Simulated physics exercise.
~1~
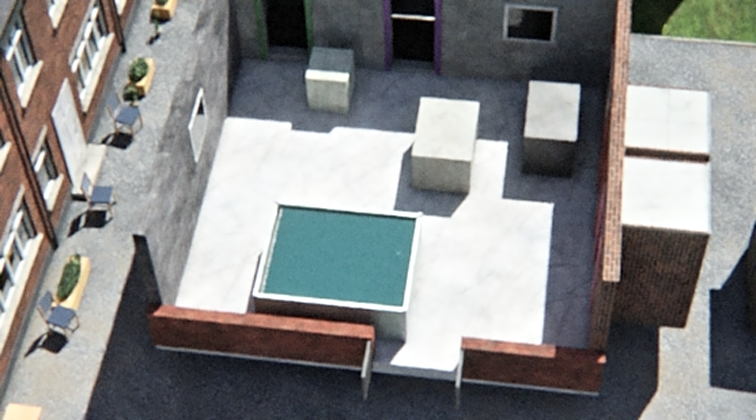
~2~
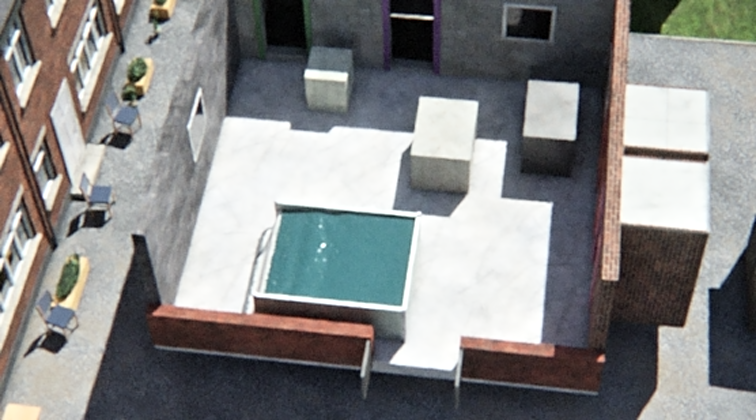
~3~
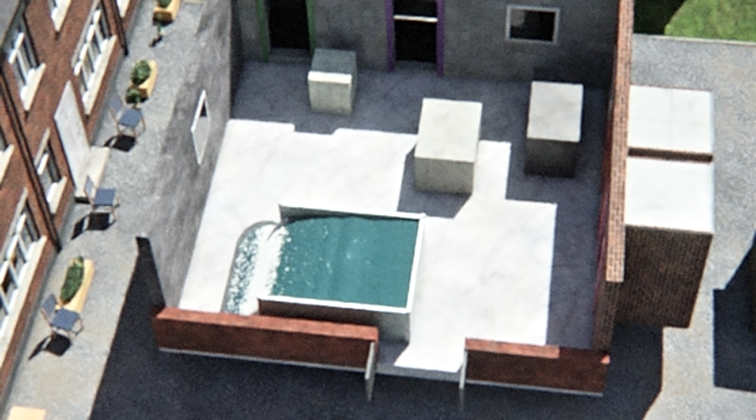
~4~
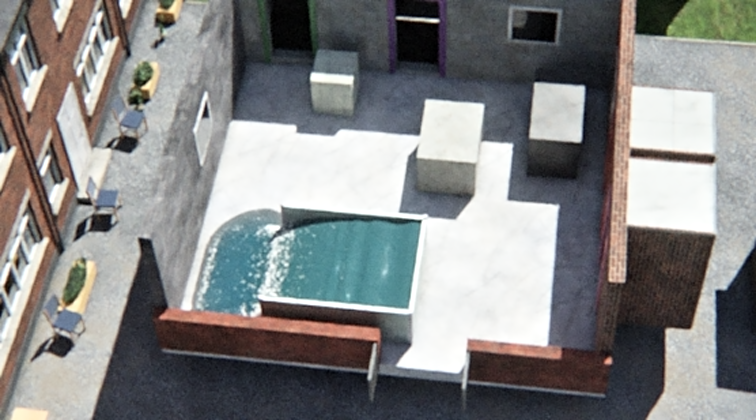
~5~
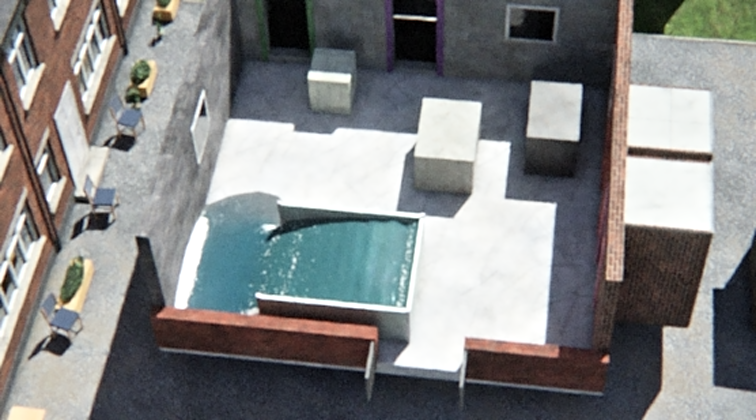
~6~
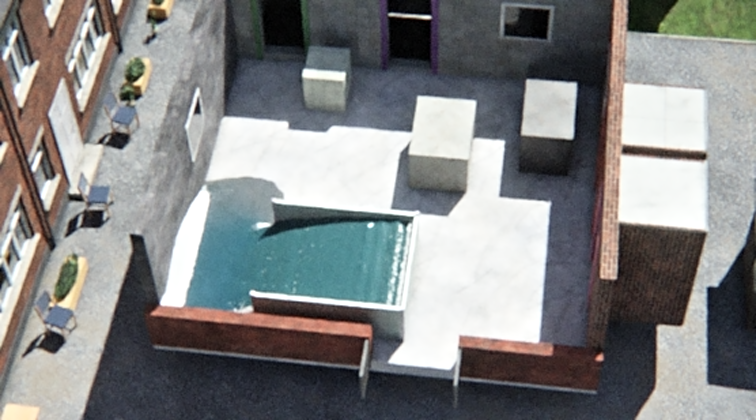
Teal water pouring from the open left side of a rectangular tank, foaming and spreading across the pale floor of a walled yard.
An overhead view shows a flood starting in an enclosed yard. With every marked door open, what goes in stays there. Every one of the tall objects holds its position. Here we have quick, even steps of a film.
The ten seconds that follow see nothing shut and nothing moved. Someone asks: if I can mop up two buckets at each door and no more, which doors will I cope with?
At the end, the purple door stays within two buckets of inflow, the pink door stays within two buckets of inflow, the red door stays within two buckets of inflow, the green door passes two buckets of inflow.
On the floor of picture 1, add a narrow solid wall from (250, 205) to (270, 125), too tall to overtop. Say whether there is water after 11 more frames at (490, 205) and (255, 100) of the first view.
Not wet, soaked.
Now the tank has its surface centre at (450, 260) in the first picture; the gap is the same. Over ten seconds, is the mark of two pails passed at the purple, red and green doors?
The purple one exceeds the limit, the red one stays within the limit, and the green one exceeds the limit.
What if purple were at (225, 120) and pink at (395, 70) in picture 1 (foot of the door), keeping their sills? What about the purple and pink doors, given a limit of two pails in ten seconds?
As I see it, the purple door tops the limit and the pink door stays within the limit.
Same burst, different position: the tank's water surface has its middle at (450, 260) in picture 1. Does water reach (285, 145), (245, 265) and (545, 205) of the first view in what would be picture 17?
Check in sequence: Soaked through, soaked through, still parched.
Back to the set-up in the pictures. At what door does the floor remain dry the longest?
It's the red-painted one.
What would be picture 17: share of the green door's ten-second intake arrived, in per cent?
Roughly 0 per cent.
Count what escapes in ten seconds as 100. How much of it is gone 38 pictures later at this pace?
Roughly 80 percent of it.
A moment on, water covers 15 % of the floor; the purple door not reached, the pink door not reached, the red door not reached, the green door not reached.
Next, water covers 30 % of the floor; the purple door not reached, the pink door not reached, the red door not reached, the green door wet at the sill, nothing in.
Then, water covers 50 % of the floor; the purple door wet at the sill, nothing in, the pink door not reached, the red door not reached, the green door far over two buckets in.
Later, water covers 75 % of the floor; the purple door wet at the sill, nothing in, the pink door wet at the sill, nothing in, the red door wet at the sill, nothing in, the green door far over two buckets in.
In the end, water covers 95 % of the floor; the purple door wet at the sill, nothing in, the pink door wet at the sill, nothing in, the red door wet at the sill, nothing in, the green door far over two buckets in.
